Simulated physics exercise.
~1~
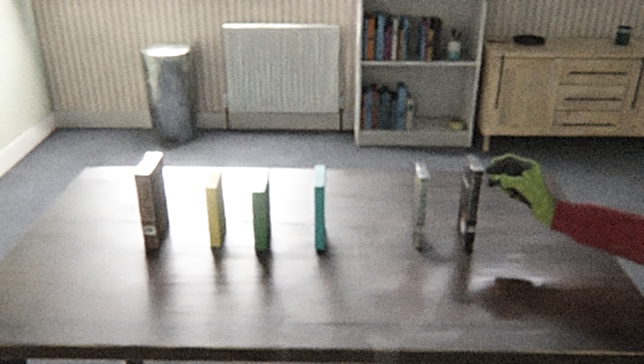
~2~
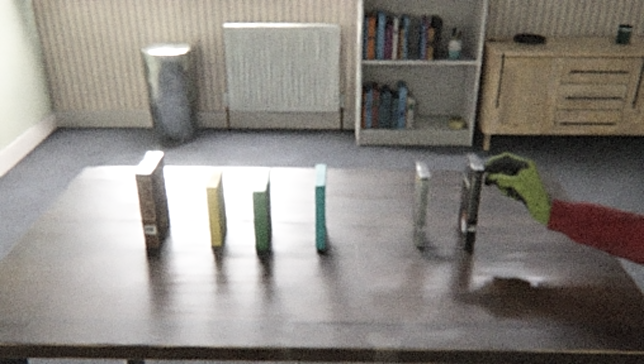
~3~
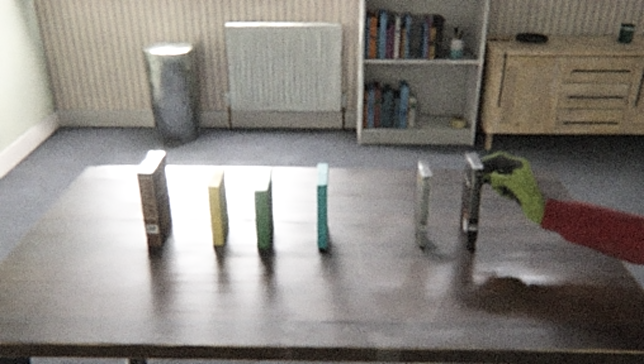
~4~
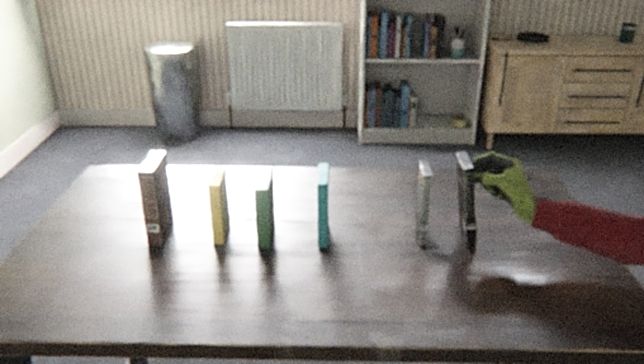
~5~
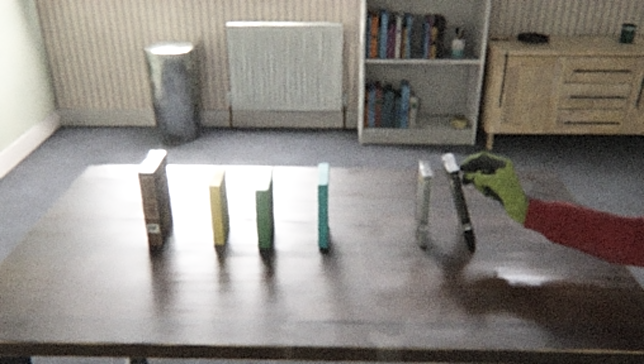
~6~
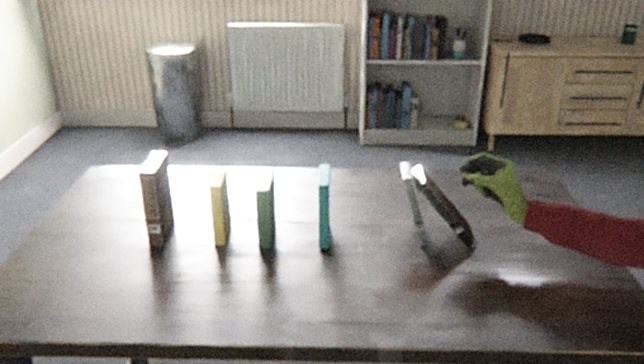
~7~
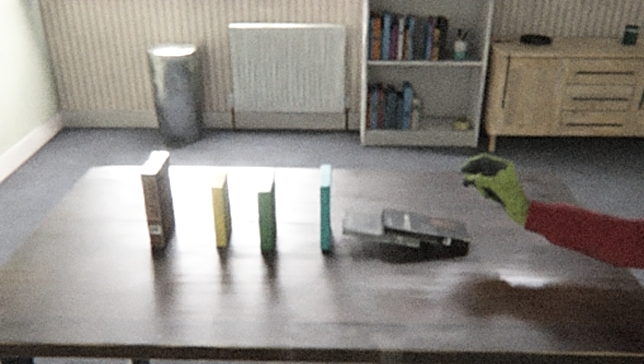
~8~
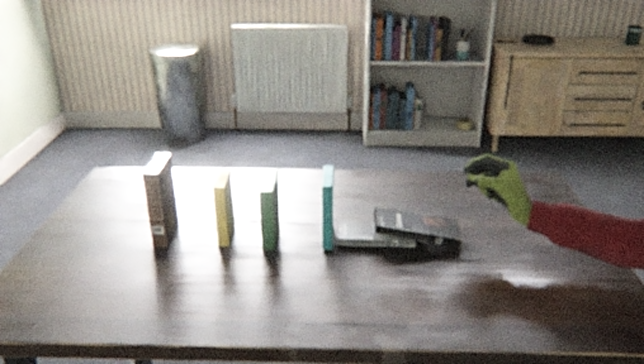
In a room with a radiator, a metal bin, a bookshelf and a wooden sideboard, a slightly swaying camera looks across a dark, glossy table. Six upright pieces stand in a spaced row, brown, yellow, green and turquoise from the left, then grey and black on the right. A green-gloved hand in a red sleeve nudges the top of the black packet leftward until it tips away by itself. It falls against the grey packet, which topples left too. Both end lying flat, the black partly over the grey, beside the turquoise block, which stays standing with the other three.
